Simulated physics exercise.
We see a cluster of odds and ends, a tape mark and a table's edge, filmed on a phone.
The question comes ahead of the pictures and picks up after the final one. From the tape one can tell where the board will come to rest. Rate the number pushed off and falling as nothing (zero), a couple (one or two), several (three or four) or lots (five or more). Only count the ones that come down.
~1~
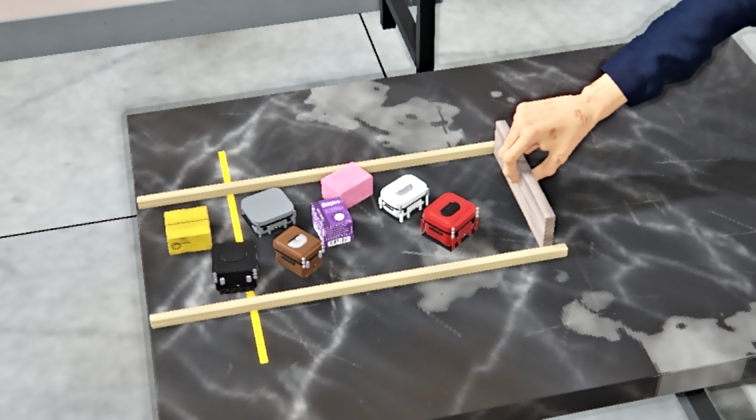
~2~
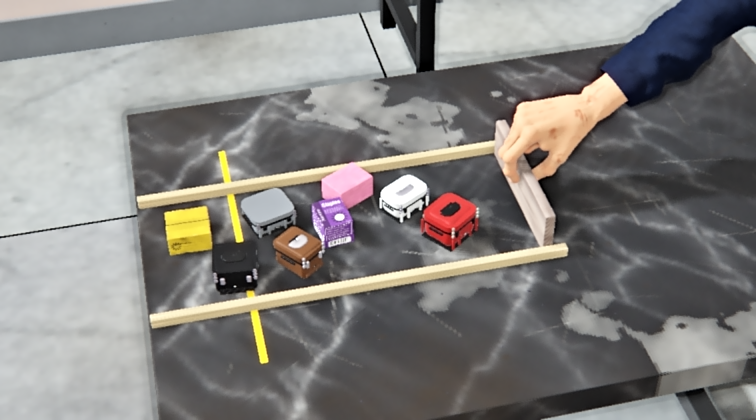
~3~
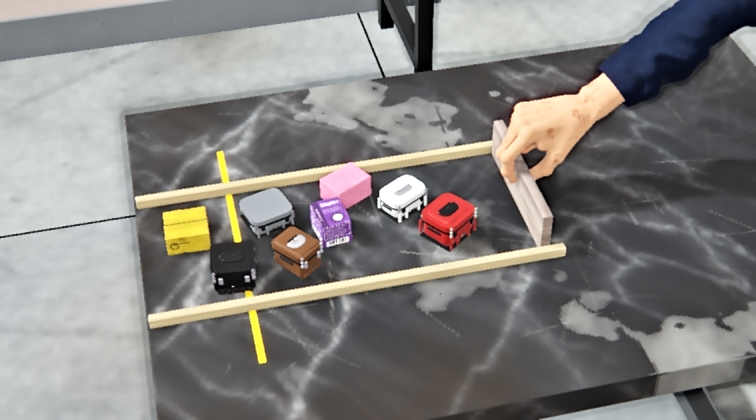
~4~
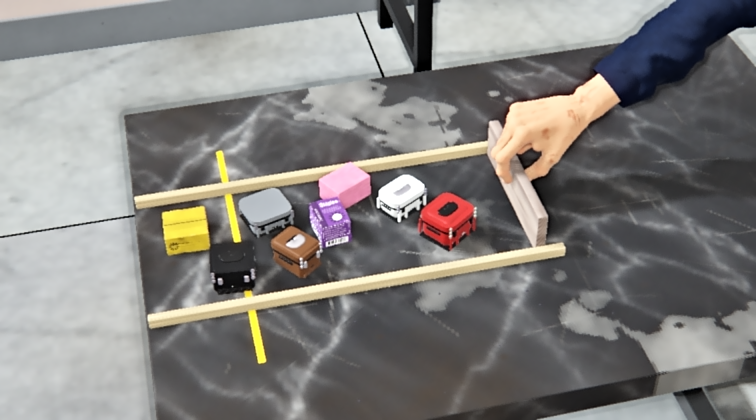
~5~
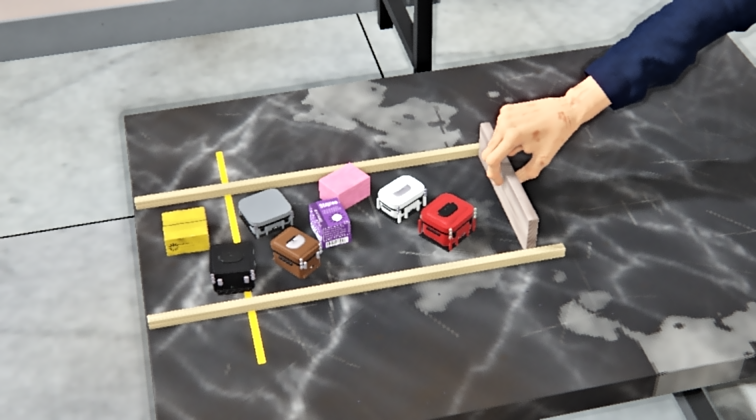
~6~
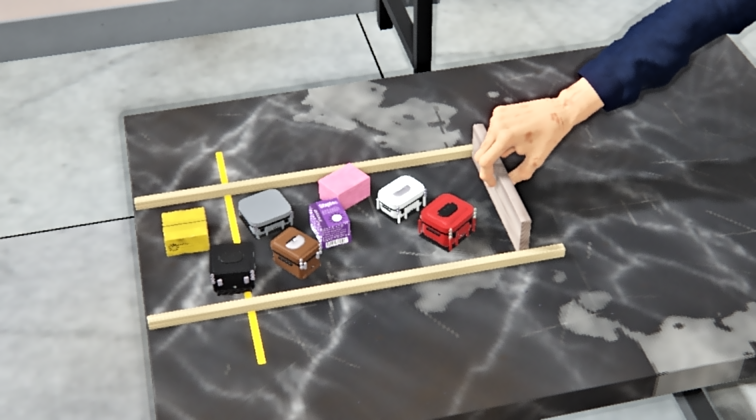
It is a couple.
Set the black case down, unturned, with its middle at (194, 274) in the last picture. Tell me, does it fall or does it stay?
Result: It remains there.
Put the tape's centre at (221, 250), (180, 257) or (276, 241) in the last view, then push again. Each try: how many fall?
Going through them in order, you'd see 1, 4 and 0.
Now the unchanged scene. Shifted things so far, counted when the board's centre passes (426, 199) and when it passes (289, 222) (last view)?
The count is 2 at the first point and 8 at the second.
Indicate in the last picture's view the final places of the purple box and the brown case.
Purple box at (177, 246), brown case at (225, 282).
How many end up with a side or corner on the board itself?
The number is 4.
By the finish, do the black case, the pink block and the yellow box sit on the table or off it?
Result - black case retained, pink block retained, yellow box fallen.
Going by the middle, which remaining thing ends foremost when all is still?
The grey case.
Soon after, none off yet; yellow box at rest near (186, 232); black case at rest near (233, 268); grey case at rest near (265, 214).
After that, none off yet; yellow box at rest near (186, 232); black case at rest near (233, 268); grey case displaced a little near (247, 213).
And then, none off yet; yellow box displaced a little near (168, 232); black case displaced a little near (220, 274); grey case displaced about its own width near (201, 212).
In the end, the number that fall off is one or two; gone, yellow box.
